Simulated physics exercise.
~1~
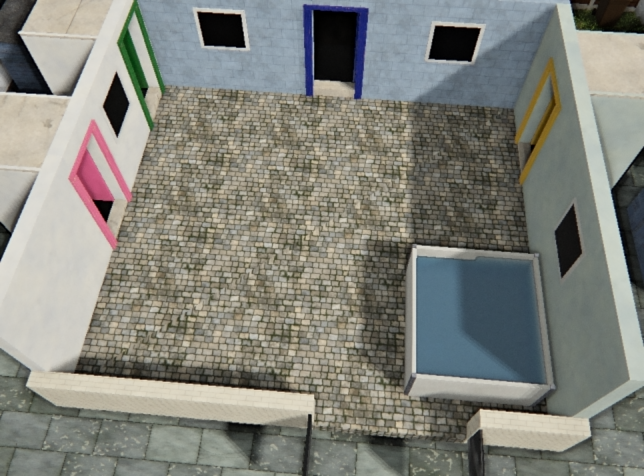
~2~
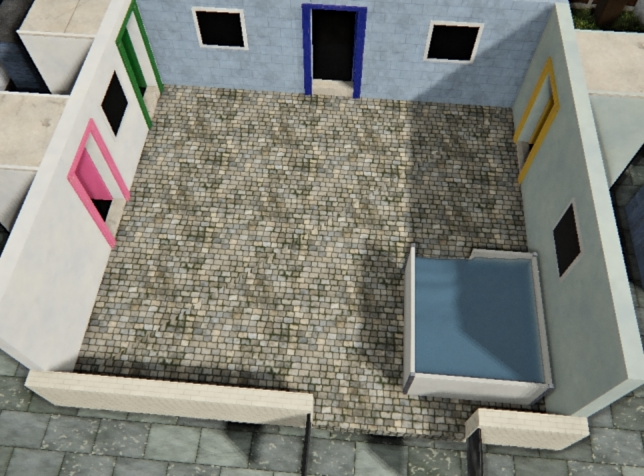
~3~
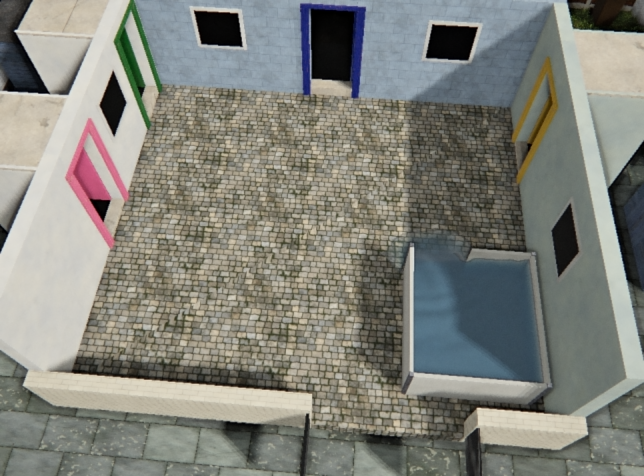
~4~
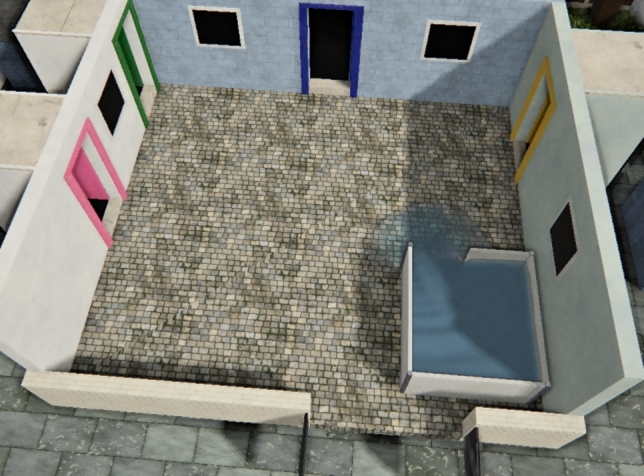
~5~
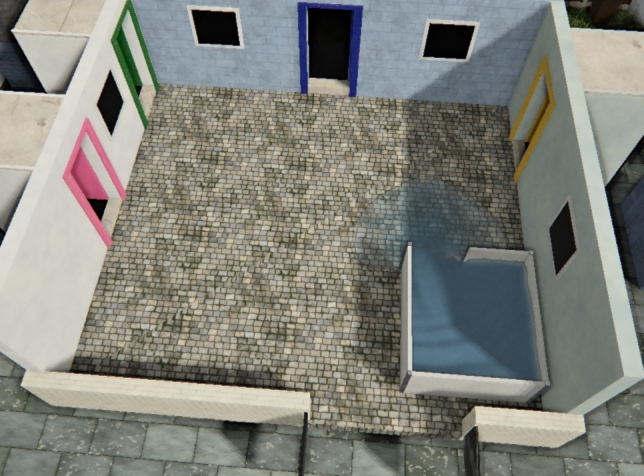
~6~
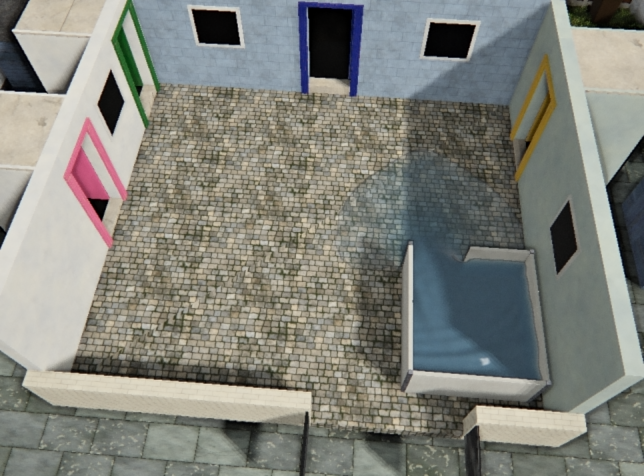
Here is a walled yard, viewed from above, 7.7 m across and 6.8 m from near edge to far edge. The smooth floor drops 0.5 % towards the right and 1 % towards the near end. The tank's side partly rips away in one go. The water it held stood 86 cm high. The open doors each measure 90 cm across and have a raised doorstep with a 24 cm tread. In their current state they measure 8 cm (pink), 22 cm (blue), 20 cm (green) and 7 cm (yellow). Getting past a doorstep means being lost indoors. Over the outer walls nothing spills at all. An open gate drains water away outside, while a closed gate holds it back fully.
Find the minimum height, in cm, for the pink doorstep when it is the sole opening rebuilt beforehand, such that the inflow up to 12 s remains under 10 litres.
The minimum height is about 5.5 cm.
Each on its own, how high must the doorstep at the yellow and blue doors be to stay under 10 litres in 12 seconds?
Roughly 18 cm at yellow and 18 cm at blue.
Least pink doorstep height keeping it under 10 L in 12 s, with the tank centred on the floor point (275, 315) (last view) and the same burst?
I'd put it at close to 8.5 cm.
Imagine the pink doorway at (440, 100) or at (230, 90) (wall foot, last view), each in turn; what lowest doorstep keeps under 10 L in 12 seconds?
Roughly 25 cm for the first and 8.5 cm for the second.
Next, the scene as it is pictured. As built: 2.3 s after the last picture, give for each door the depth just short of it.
In cm: Pink 0, blue 19, green 1, yellow 16.
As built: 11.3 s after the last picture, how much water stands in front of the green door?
About 6.5 centimetres deep.
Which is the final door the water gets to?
Coming last is the pink one.
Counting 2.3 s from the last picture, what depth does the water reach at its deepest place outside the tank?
About 30 cm at most.
Then, 0.7 s after the last picture water covers 30 % of the floor, deepest (46 cm) near (422, 265); it has not reached the pink door.
Then, 2.3 s after the last picture water covers 50 % of the floor, deepest (30 cm) near (479, 114); it has not reached the pink door.
Then, 11.3 s after the last picture water covers 95 % of the floor, deepest (14 cm) near (390, 379); 6 cm at the pink door, 1 litre in over its 8 cm doorstep.
At the pink door as built, the water peaked near 9 cm, 6.7 s after the last picture.
With a doorstep of 5 cm, 15 litres would have come in within the 12 s; with 6.5 cm, 6 litres. So under 10 litres takes about 5.5 cm.
